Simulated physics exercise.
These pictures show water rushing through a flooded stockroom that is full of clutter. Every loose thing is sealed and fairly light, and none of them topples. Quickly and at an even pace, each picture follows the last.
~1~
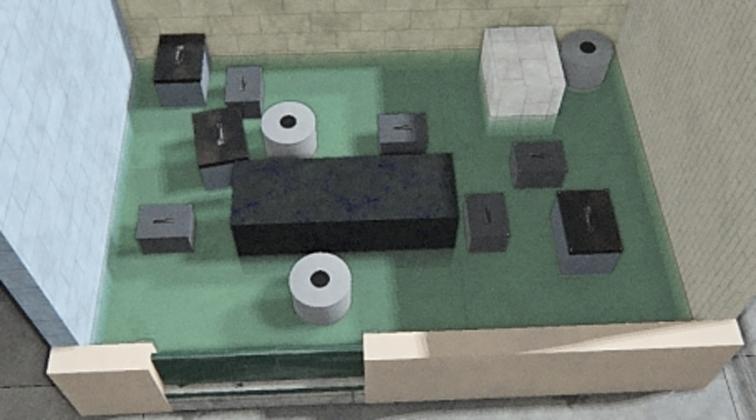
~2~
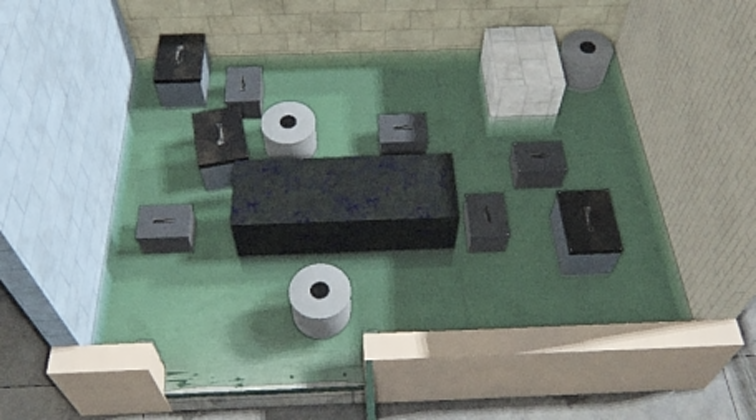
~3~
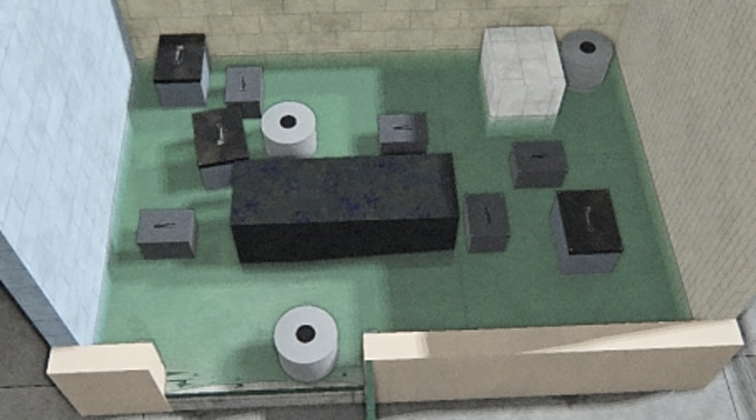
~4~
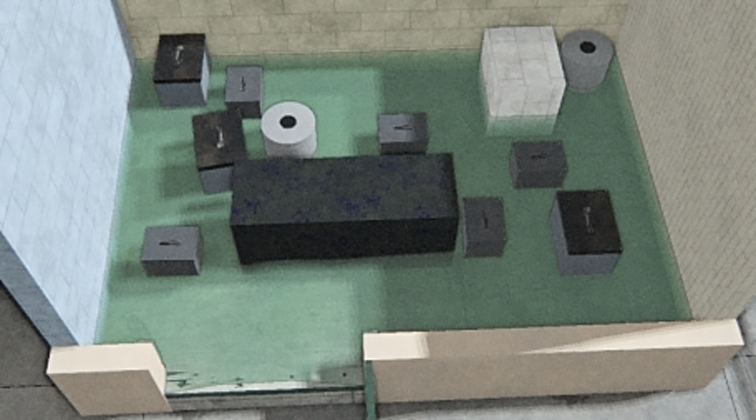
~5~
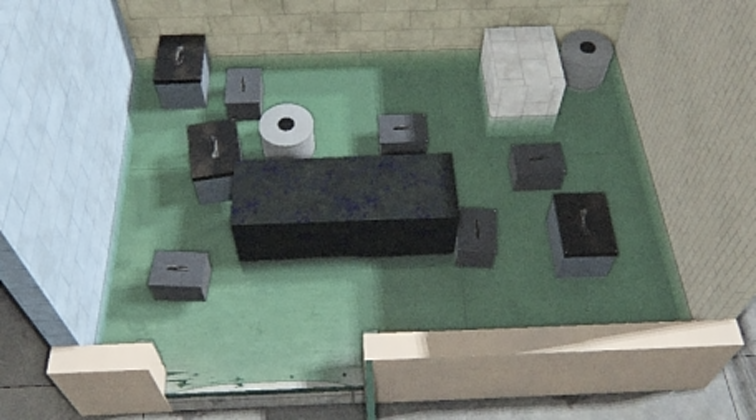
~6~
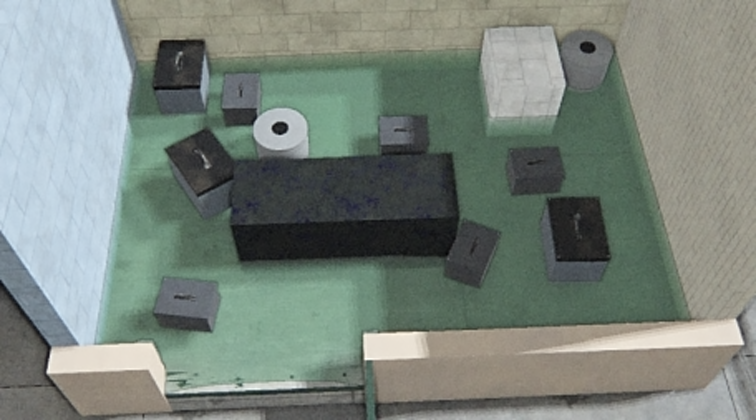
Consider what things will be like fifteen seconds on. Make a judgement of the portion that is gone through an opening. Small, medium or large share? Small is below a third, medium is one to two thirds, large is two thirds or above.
A large share.
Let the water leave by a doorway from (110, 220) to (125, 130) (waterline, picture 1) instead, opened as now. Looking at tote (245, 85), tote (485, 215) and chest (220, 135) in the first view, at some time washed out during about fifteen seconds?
Lab log - 1: Escaped; 2: Retained; 3: Escaped.
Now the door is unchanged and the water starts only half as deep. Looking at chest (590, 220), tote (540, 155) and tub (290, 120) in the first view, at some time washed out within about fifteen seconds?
Going item by item, that's exited, then exited, then exited.
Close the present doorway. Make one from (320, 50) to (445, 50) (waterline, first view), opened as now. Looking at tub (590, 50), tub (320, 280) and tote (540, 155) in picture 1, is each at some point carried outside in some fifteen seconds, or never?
Retained - retained - lost.
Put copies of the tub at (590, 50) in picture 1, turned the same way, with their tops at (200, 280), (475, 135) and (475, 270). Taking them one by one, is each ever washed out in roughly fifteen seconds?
Here's how it goes, in order: Gets out, then gets out, then gets out.
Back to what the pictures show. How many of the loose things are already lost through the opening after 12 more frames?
3 in all.
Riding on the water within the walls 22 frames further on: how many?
Total: 3.
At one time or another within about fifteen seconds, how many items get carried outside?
My count comes to 9.
A moment on, 2 of 11 are out; 9 afloat.
Next, 3 of 11 are out; 8 afloat.
Later, 8 of 11 are out; 3 afloat.
In the end, 9 of 11 are out; 2 afloat.
